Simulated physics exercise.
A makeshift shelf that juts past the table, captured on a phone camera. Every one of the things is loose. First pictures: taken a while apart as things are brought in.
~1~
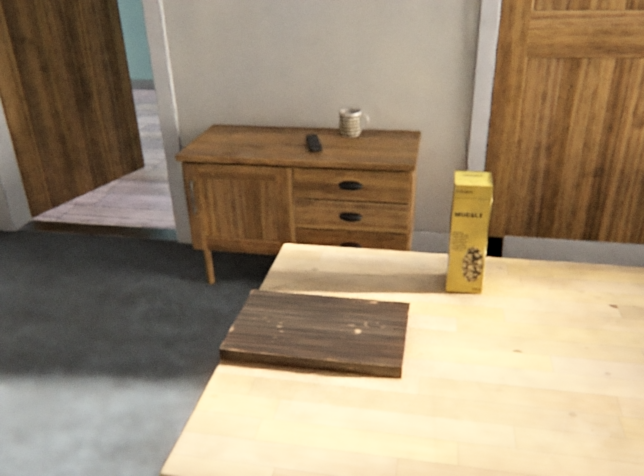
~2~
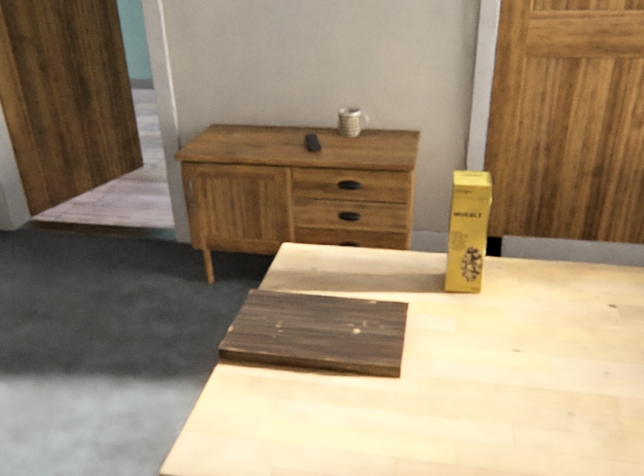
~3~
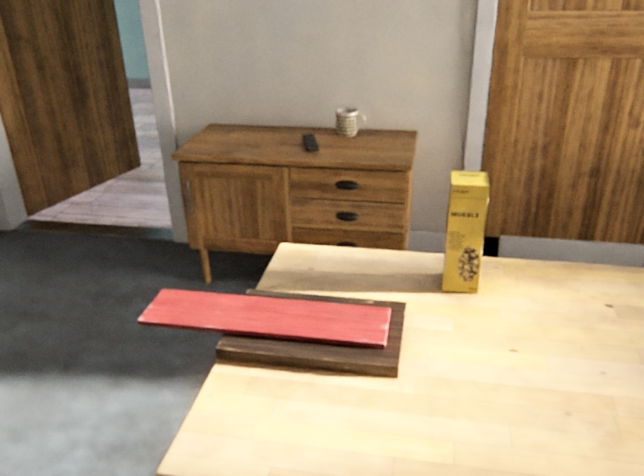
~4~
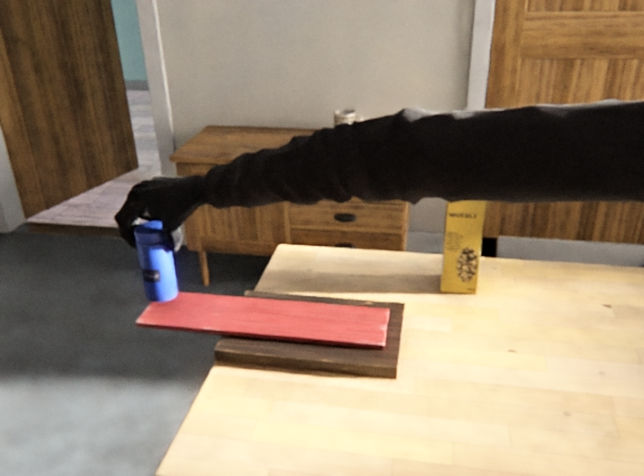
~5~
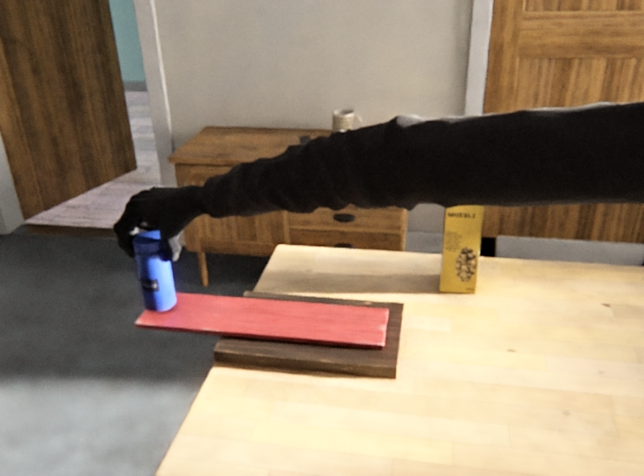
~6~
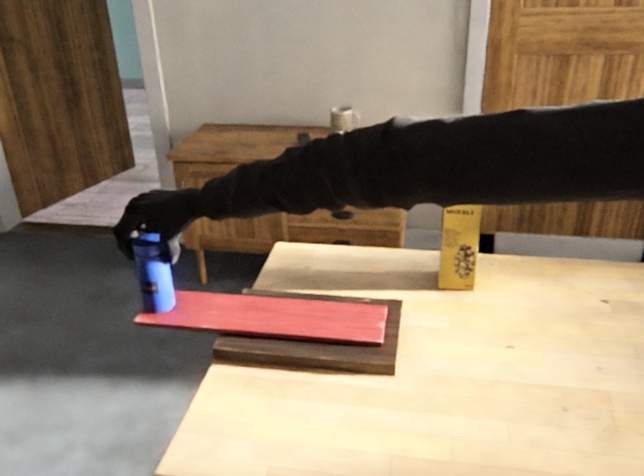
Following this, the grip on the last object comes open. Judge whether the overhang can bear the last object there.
Plunges off.
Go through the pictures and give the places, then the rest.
The last thing is not in view yet; yellow carton (468, 233), in the first frame.
The last thing is not in view yet, in the second frame.
The last thing is not in view yet; black slab (316, 329), in the third frame.
Coming down; blue shaker (157, 262); yellow carton (463, 233), in the fourth frame.
Coming down; blue shaker (155, 271); red plank (263, 319), in the fifth frame.
In place under the hand; blue shaker (154, 274); black slab (313, 328), in the sixth frame.
Then, 0.60 s past the last view, blue shaker and red plank now down on the floor or falling.
Then, 0.80 s past the last view, things are still on the move.
Finally, down on the floor or falling, blue shaker and red plank; the other 2 still in place. The plank goes over.
